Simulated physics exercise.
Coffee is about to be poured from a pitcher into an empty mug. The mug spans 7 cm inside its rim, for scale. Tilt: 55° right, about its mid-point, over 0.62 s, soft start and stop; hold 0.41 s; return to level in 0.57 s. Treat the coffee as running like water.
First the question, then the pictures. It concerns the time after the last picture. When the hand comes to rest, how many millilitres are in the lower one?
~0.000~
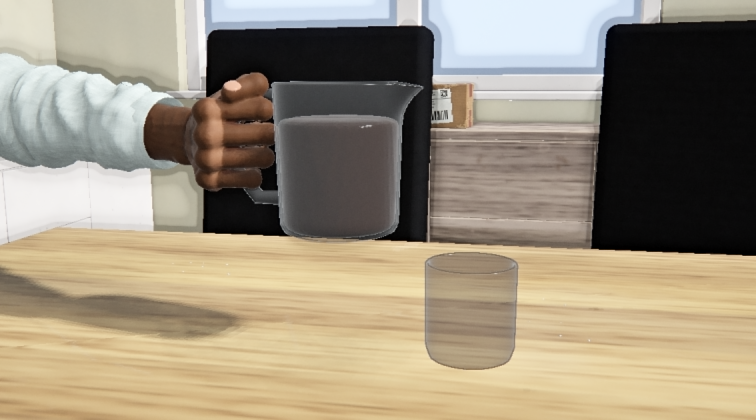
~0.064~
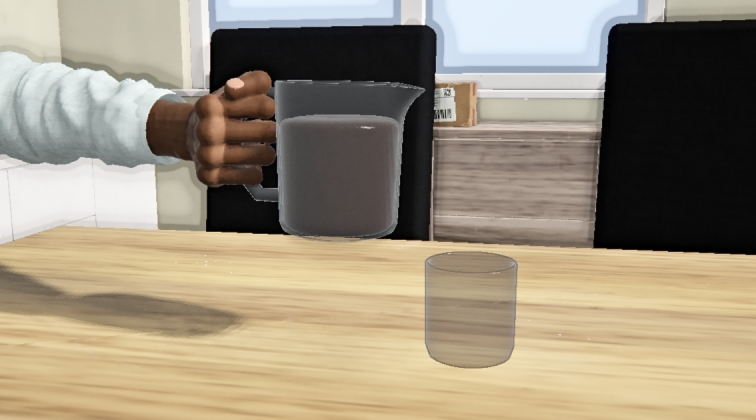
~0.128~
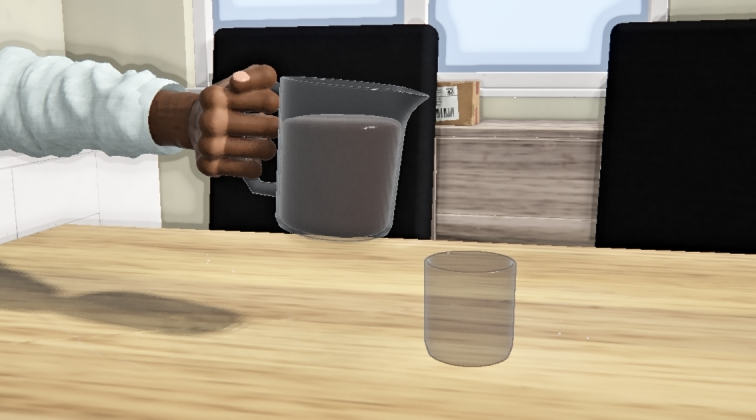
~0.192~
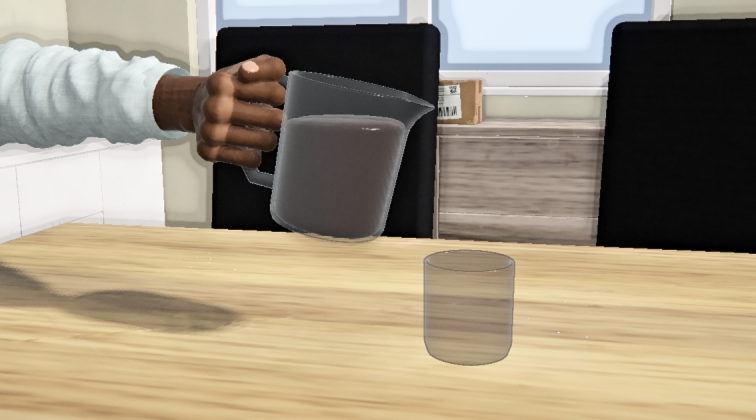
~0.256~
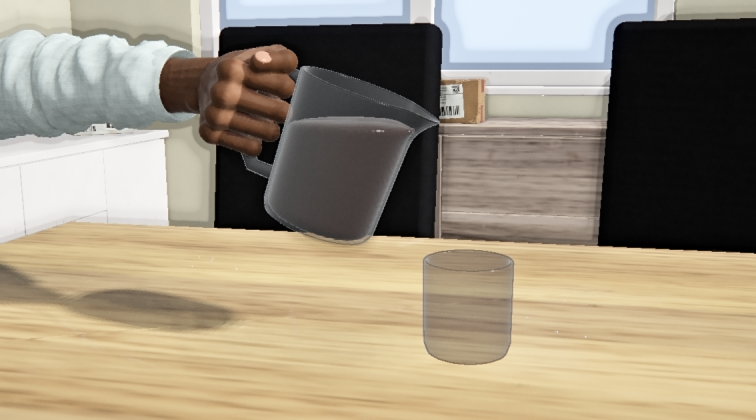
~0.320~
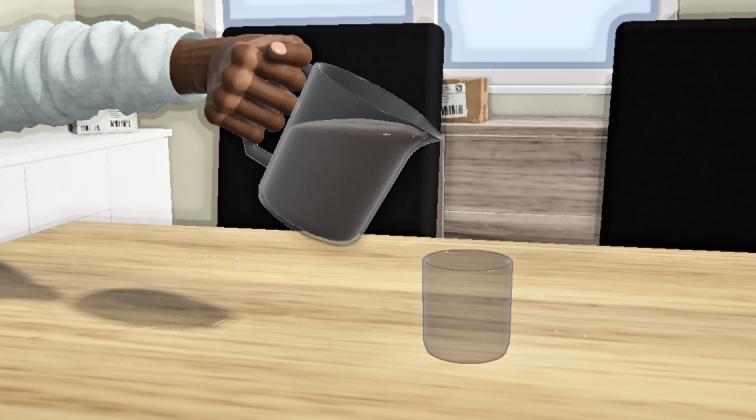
About 250 ml.
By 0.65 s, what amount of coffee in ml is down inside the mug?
About 50 ml.
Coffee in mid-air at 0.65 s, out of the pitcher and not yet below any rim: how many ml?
Estimate: Some 60 ml.
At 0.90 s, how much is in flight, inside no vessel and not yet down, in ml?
40 ml or thereabouts.
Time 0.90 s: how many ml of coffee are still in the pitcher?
Around 520 ml.
After 0.65 s the tilt is 55° and the mug has 55 ml, the pitcher 610 ml, and 0 ml is on the table.
After 0.90 s the tilt is 55° and the mug has 155 ml, the pitcher 520 ml, and 5 ml is on the table.
After 1.15 s the tilt is 49° and the mug has 220 ml, the pitcher 470 ml, and 10 ml is on the table.
After 1.43 s the tilt is 11° and the mug has 245 ml, the pitcher 465 ml, and 10 ml is on the table.
In the end the mug has 245 ml, the pitcher 465 ml, and 10 ml is on the table.
